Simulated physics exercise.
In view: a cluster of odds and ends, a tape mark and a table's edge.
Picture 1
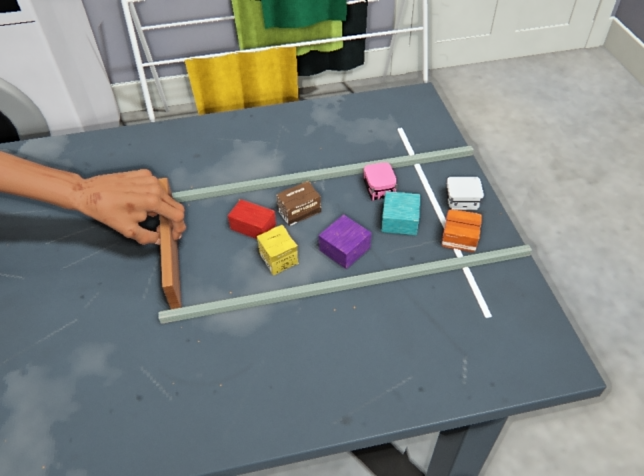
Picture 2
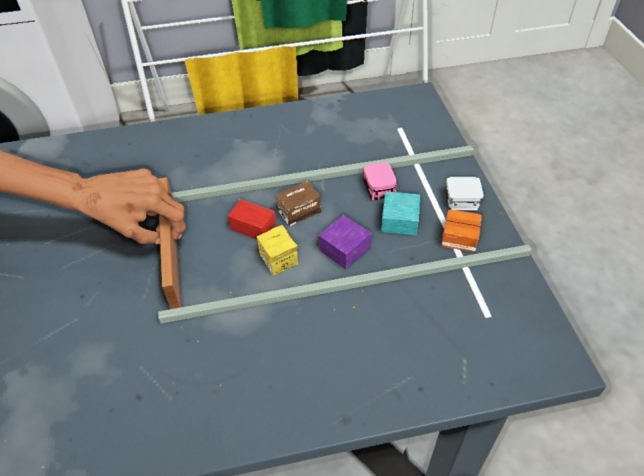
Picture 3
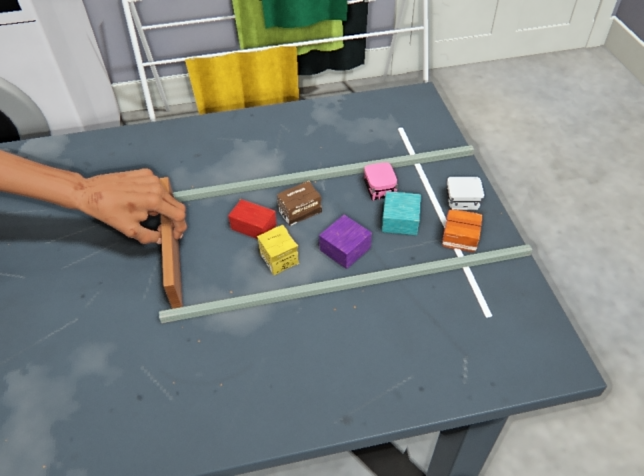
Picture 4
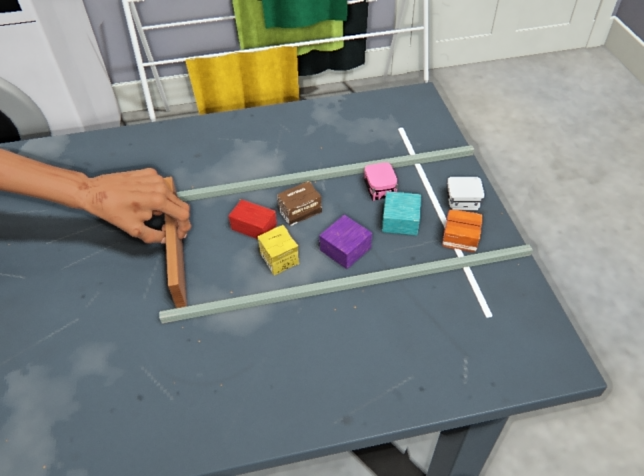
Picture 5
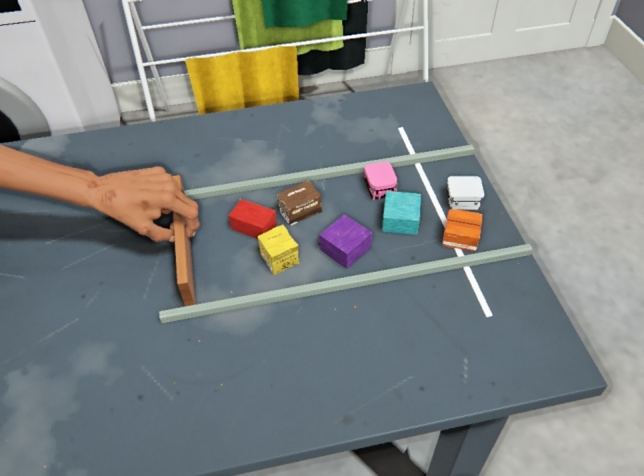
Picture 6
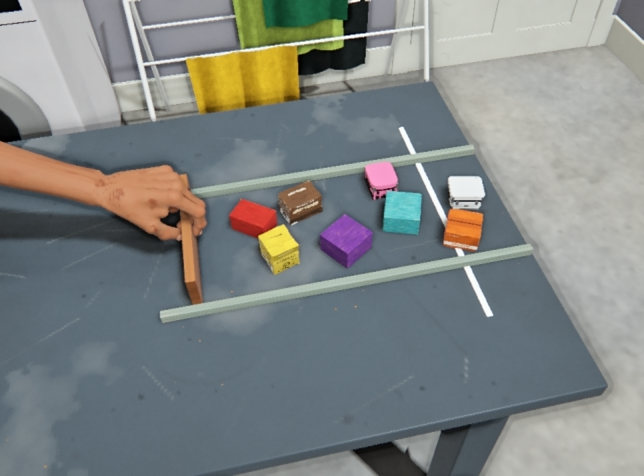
A hand held a wooden board upright between two pale rails on a table, then slid it slightly right toward a scattered group of colourful blocks, which stayed still around a white tape line.
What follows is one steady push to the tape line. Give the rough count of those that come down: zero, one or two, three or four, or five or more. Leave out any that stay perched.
As it turns out, the number that fall off is one or two.
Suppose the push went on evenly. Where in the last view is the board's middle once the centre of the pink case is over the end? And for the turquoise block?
At (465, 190) for the pink case; at (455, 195) for the turquoise block.
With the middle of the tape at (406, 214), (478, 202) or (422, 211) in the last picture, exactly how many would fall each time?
The counts: 0, 5 and 0.
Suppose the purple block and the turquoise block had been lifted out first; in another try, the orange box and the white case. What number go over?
It would be 0 and 0.
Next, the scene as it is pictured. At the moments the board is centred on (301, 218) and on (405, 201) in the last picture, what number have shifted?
By then 4, and 8.
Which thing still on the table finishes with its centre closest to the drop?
It is the turquoise block.
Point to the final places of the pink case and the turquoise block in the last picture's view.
The pink case at (461, 166), the turquoise block at (487, 193).
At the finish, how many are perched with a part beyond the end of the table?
That would be 1.
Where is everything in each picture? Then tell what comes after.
White case (464, 194); orange box (462, 231); turquoise block (401, 213); board (169, 241); tape (438, 209), in the first picture.
Orange box (461, 231); purple block (345, 242), in the second picture.
Turquoise block (401, 213); board (170, 241), in the third picture.
White case (464, 194); red block (253, 221), in the fourth picture.
Orange box (462, 230); yellow box (279, 250), in the fifth picture.
White case (465, 194); orange box (463, 230); turquoise block (402, 213); board (189, 237); tape (439, 208), in the sixth picture.
Soon after, none off yet; white case at rest near (465, 194); orange box at rest near (463, 230); turquoise block at rest near (402, 213).
After that, none off yet; white case moving near (467, 192); orange box at rest near (464, 230); turquoise block displaced about its own width near (433, 204).
In the end, the number that fall off is one or two; gone, orange box and white case.
